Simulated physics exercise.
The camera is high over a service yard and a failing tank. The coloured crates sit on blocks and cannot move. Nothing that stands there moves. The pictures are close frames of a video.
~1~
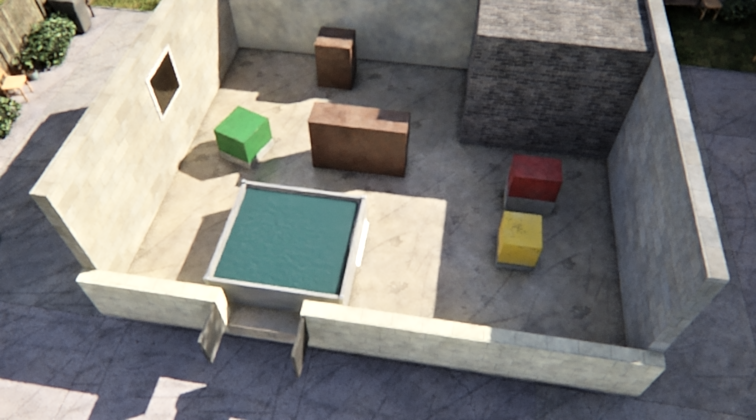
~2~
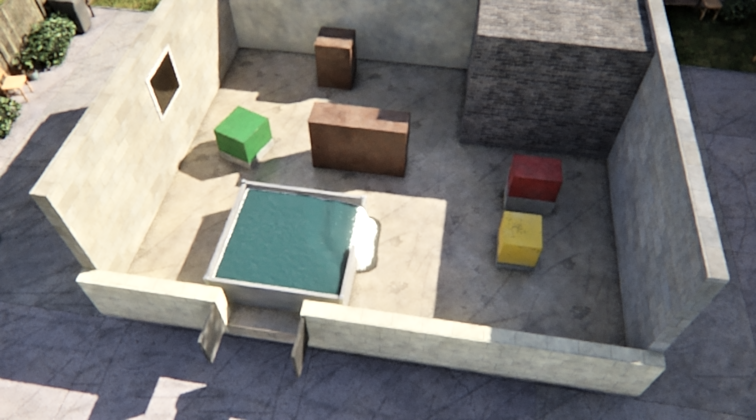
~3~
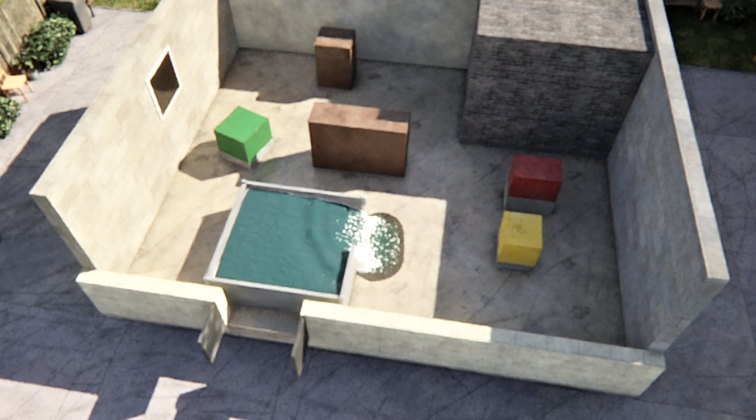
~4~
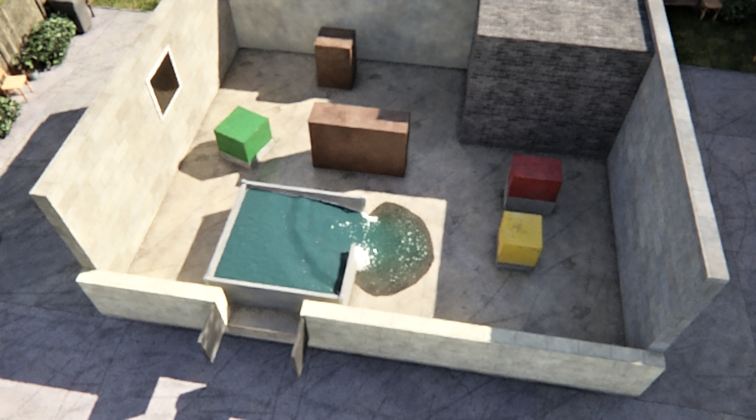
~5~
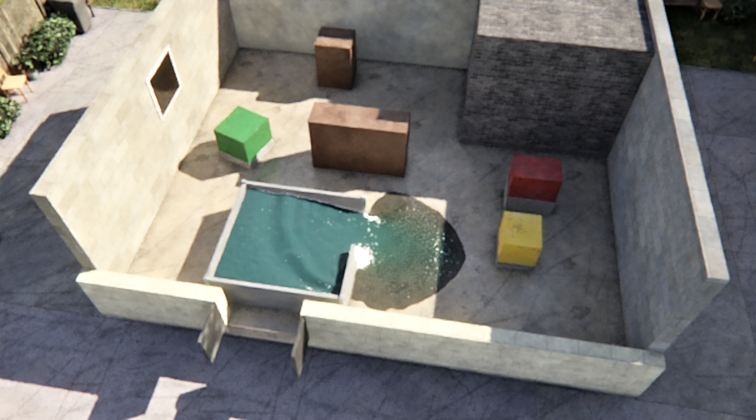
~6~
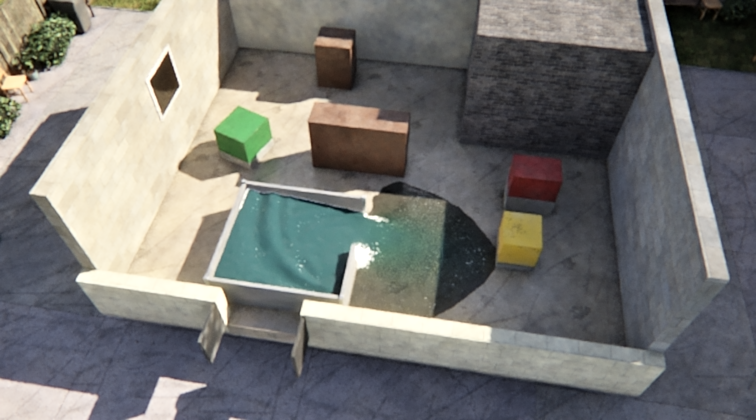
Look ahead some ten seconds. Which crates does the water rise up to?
The red crate escapes dry; the green crate escapes dry; the yellow crate is wetted.
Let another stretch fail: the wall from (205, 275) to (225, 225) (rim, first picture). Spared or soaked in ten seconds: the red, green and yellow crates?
One by one: Red remains dry; green is soaked; yellow escapes it.
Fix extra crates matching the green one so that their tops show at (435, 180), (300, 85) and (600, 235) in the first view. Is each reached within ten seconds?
One after the other: Ends up wet, remains dry, gets wet.
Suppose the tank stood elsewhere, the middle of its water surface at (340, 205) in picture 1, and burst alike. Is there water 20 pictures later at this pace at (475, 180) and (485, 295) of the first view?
As listed: Awash, covered.
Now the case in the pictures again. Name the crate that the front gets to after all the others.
Last comes the green crate.
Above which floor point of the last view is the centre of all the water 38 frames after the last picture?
I would point to (445, 237).
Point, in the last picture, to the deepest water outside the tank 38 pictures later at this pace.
I would point to (607, 162).
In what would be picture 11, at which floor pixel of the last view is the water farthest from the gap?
Around (588, 293).
A moment on, water covers 20 % of the floor; the red crate water round its plinth, the green crate not reached, the yellow crate water round its plinth.
Next, water covers 35 % of the floor; the red crate water round its plinth, the green crate not reached, the yellow crate water round its plinth.
Then, water covers 40 % of the floor; the red crate water round its plinth, the green crate not reached, the yellow crate water round its plinth.
Later, water covers 55 % of the floor; the red crate water round its plinth, the green crate water round its plinth, the yellow crate water round its plinth.
In the end, water covers 75 % of the floor; the red crate stayed above the water, the green crate stayed above the water, the yellow crate was topped.
